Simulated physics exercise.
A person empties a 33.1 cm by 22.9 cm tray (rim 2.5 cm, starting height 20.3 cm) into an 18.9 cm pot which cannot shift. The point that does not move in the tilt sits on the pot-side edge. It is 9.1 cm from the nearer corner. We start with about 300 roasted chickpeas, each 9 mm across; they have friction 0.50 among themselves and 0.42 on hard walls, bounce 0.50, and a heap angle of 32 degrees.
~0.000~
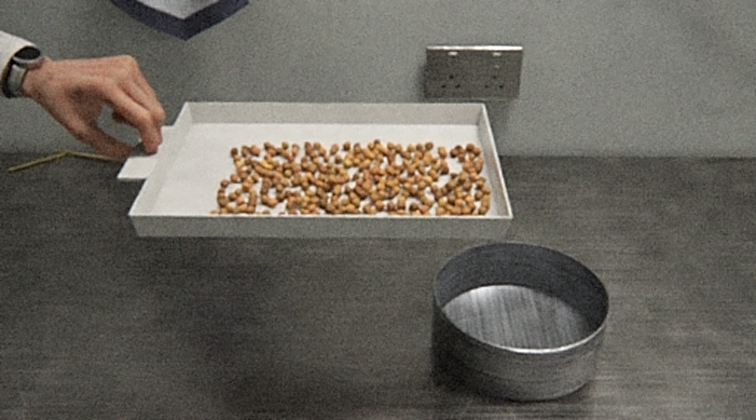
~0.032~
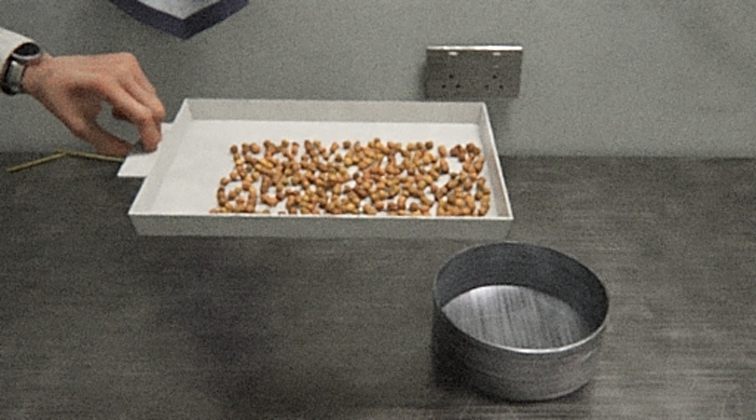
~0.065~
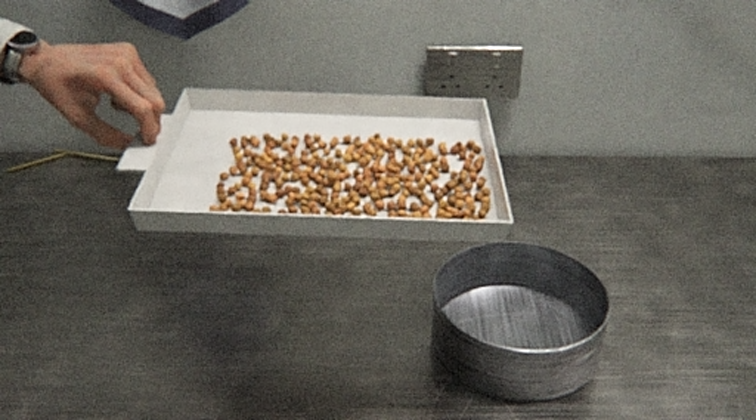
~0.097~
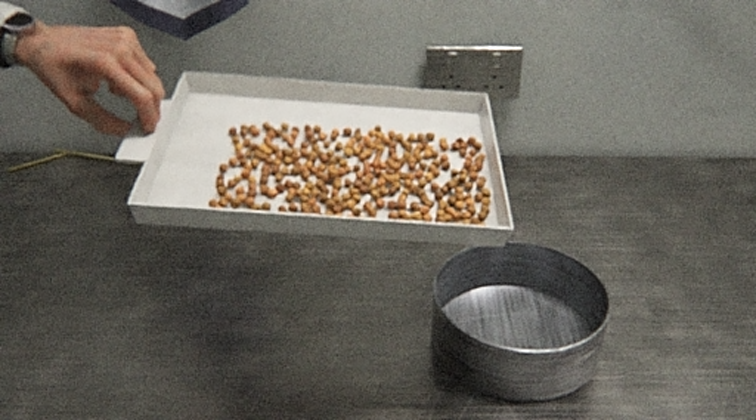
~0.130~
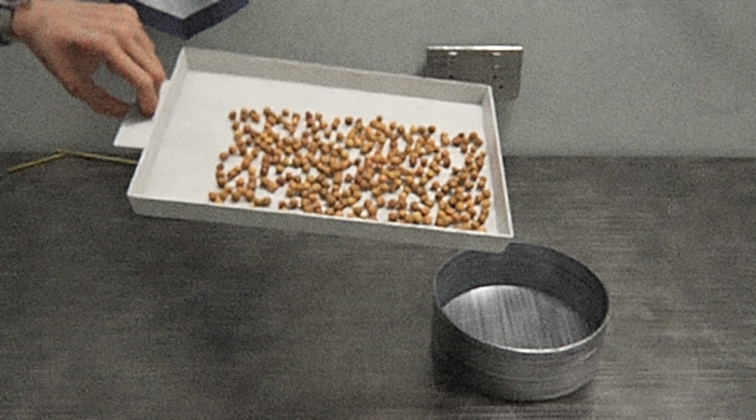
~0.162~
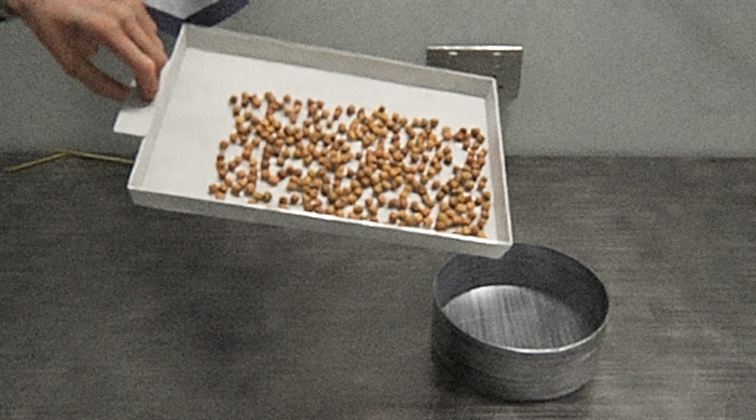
White tray of roasted chickpeas tilting down to the right above a round metal pan as a hand raises its left end.
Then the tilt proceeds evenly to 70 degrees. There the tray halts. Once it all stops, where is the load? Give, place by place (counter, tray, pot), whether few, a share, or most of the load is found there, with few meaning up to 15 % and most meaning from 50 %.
For the counter I expect a share; for the tray I expect most; for the pot I expect few.
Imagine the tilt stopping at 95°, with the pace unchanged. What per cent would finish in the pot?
Roughly 30 %.
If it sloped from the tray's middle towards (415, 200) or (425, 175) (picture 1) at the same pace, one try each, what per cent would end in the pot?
Near 15 and 40 per cent, in that order.
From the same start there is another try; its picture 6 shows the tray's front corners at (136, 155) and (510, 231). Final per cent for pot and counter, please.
Final per cent - pot 10, counter 30.
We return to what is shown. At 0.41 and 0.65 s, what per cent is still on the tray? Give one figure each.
Roughly 100 then 75.
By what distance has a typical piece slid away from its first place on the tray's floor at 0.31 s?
By then it sits near 2 cm from where it began.
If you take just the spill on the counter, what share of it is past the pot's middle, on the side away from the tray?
About 30 percent of the spill.
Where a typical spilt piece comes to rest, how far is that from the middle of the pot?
I'd say around 18 centimetres.
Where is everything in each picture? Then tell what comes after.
The first picture shows tray tilt 0 degrees, front corners at (135, 212) and (507, 215); middle of the pieces at (359, 184); pot at (521, 291).
The second picture shows tray tilt 1 degrees, front corners at (135, 211) and (507, 216); middle of the pieces at (359, 183).
The third picture shows tray tilt 3 degrees, front corners at (135, 207) and (507, 220), lowest corner right front; middle of the pieces at (359, 180).
The fourth picture shows tray tilt 7 degrees, front corners at (134, 201) and (508, 225), lowest corner right front; middle of the pieces at (359, 176).
The fifth picture shows tray tilt 13 degrees, front corners at (134, 192) and (508, 233), lowest corner right front; middle of the pieces at (360, 171).
The sixth picture shows tray tilt 19 degrees, front corners at (134, 184) and (507, 241), lowest corner right front; middle of the pieces at (362, 166); pot at (521, 291). The tray's pace is about 185 degrees a second.
After 0.31 s, tilt 46 degrees; the tray holds 100 %, the pot 0 %.
Then, at 0.41 s, tilt 64 degrees; the tray holds 100 %, the pot 0 %.
After 0.65 s, tilt 70 degrees; the tray holds 75 %, the pot 0 %.
At rest (1.8 s), counter 35 %, tray 60 %, pot 5 %.
